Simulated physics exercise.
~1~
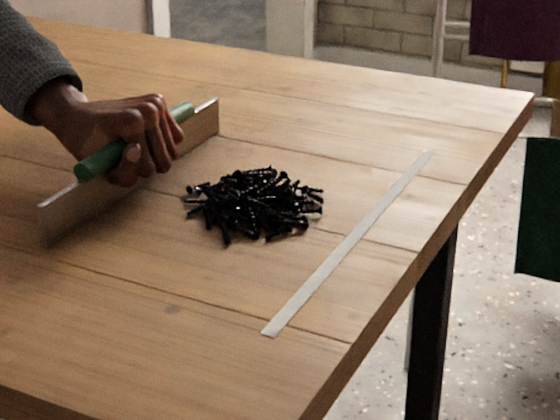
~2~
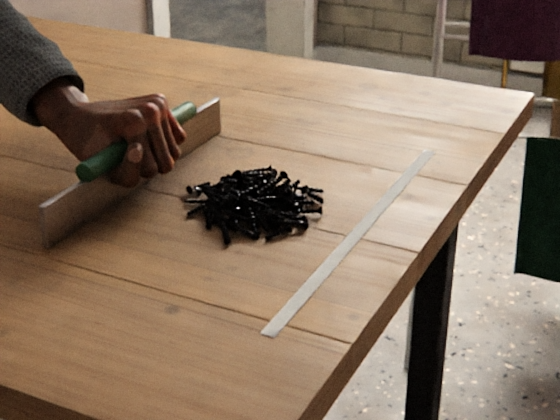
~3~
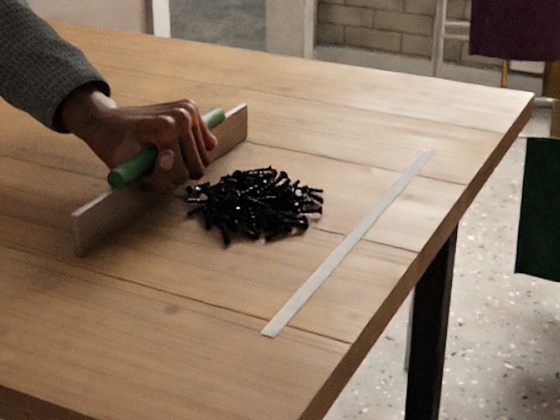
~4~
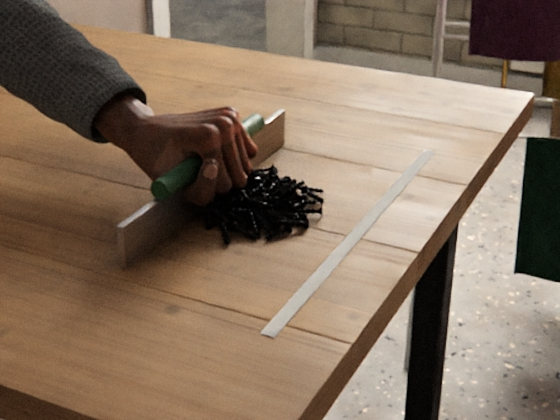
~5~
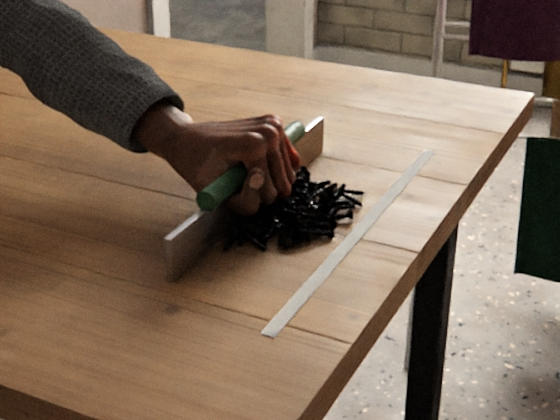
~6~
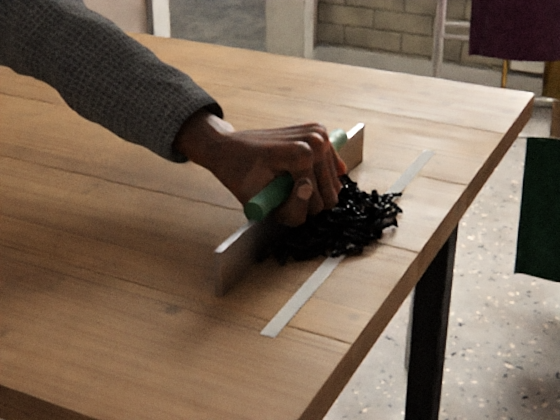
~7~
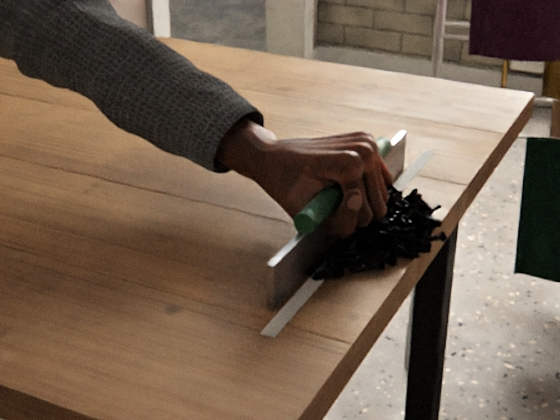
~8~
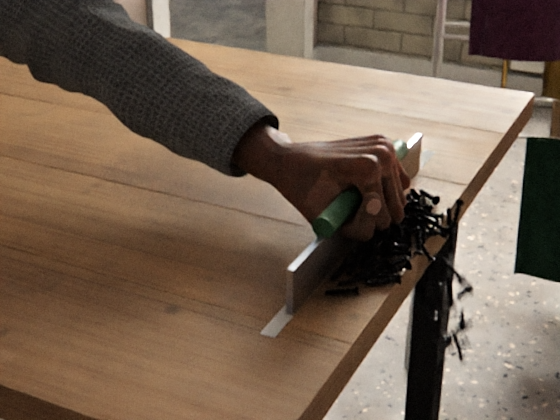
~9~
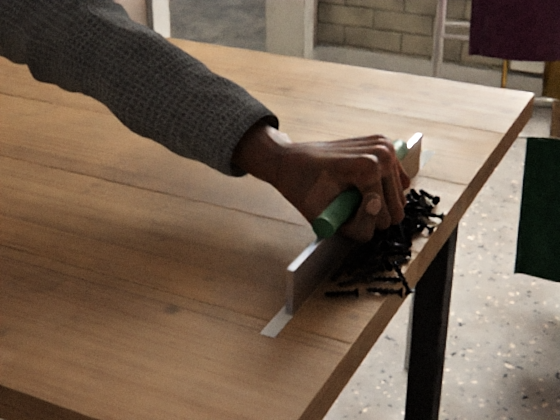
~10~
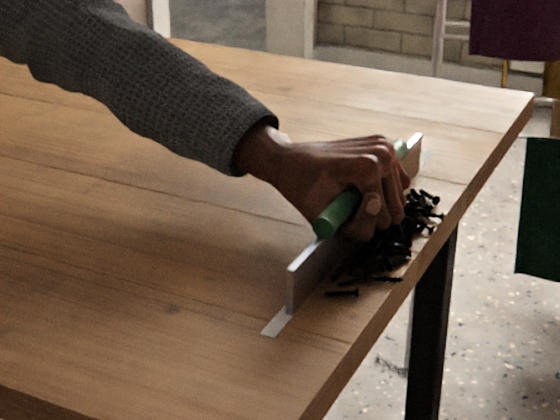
The footage shows a hand with a green-handled scraper pushing a pile of small black screw-like pieces rightward across a wooden table. The blade stops at the white tape as some pieces spill off, leaving about half the pile on the tabletop by the edge.
